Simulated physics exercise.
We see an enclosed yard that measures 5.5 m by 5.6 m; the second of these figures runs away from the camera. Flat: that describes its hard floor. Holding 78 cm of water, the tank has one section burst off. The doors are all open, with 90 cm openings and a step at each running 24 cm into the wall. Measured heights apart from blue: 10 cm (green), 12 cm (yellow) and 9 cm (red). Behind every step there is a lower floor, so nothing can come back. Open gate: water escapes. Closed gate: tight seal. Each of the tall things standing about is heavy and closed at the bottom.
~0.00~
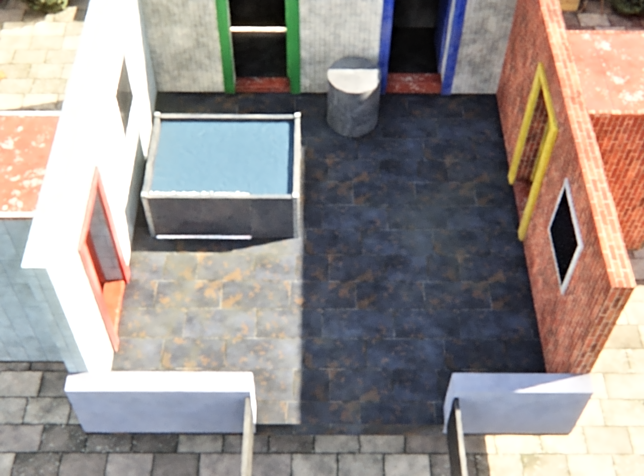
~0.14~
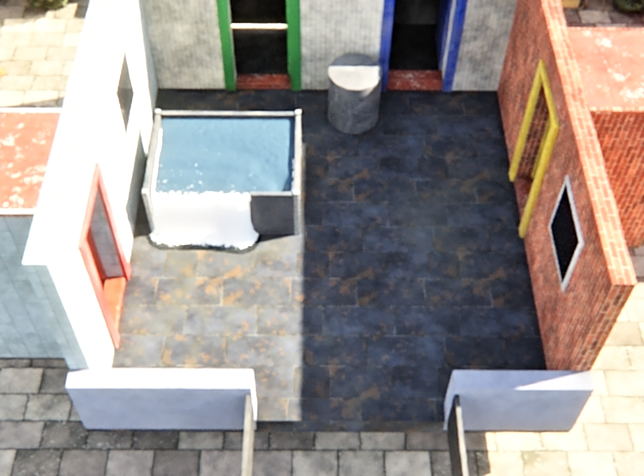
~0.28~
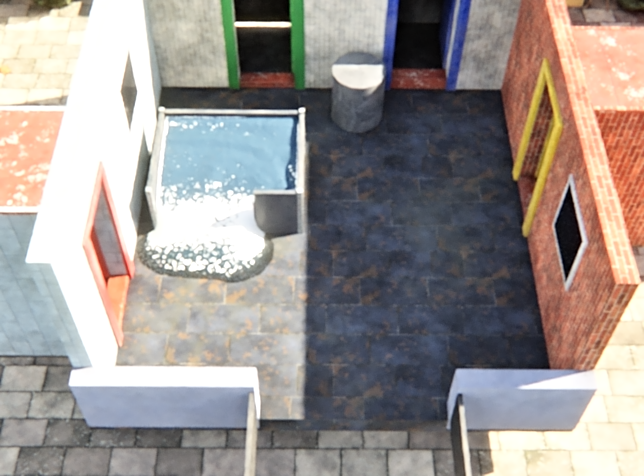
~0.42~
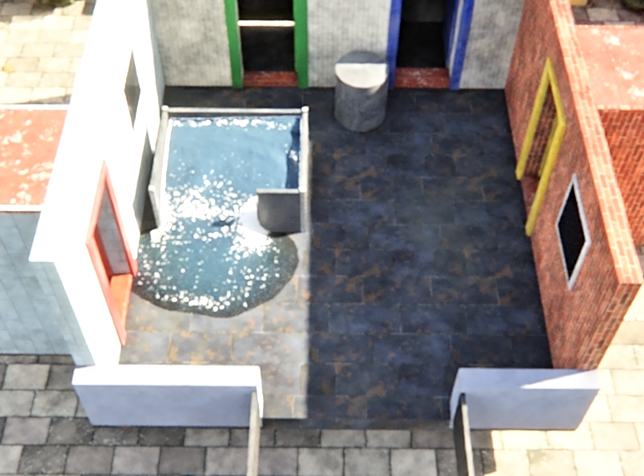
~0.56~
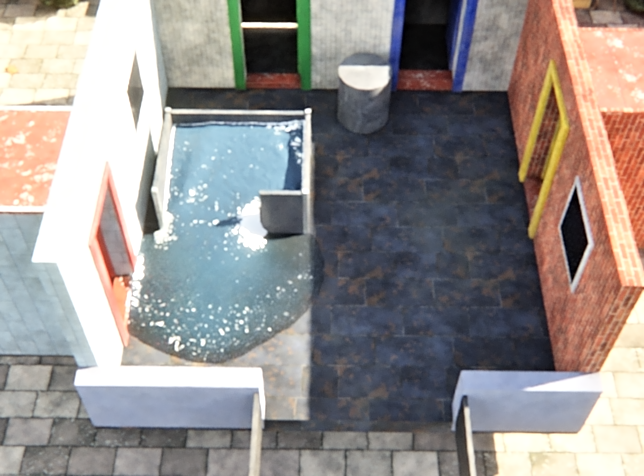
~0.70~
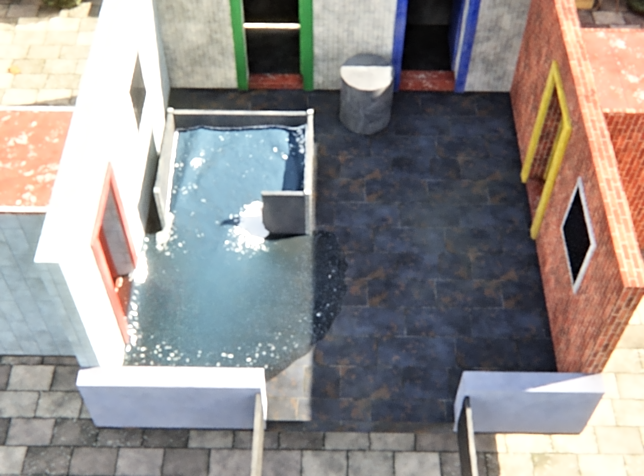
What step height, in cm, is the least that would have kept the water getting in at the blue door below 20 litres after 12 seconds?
The least height is about 7 cm.
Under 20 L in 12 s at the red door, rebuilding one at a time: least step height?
At red, about 22 cm.
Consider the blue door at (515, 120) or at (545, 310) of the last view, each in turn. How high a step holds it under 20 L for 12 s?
In turn: About 6.5 cm, about 11.5 cm.
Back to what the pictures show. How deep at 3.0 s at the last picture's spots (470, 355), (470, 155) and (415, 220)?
The depths come to about 6, 0 and 0 cm.
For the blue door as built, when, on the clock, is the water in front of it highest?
It peaks around 9.0 s.
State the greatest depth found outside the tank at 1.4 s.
60 cm.
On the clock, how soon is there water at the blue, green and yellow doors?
Blue: 6.0 s; green: 8.0 s; yellow: 4.0 s.
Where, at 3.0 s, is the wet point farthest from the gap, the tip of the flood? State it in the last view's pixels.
Look about (528, 405) in the last picture.
After 1.4 s water covers 30 % of the floor, deepest (60 cm) near (117, 399); it has not reached the blue door.
After 3.0 s water covers 40 % of the floor, deepest (26 cm) near (128, 336); it has not reached the blue door.
After 12.0 s water covers 95 % of the floor, deepest (9 cm) near (522, 193); 7 cm at the blue door, 0 litres in over its 21 cm step.
At the blue door as built, the water arrived by 6.2 s and peaked near 12 cm at 9.0 s.
With a step of 6 cm, 31 litres would have come in within the 12 s; with 8 cm, 10 litres. So under 20 litres takes about 7 cm.
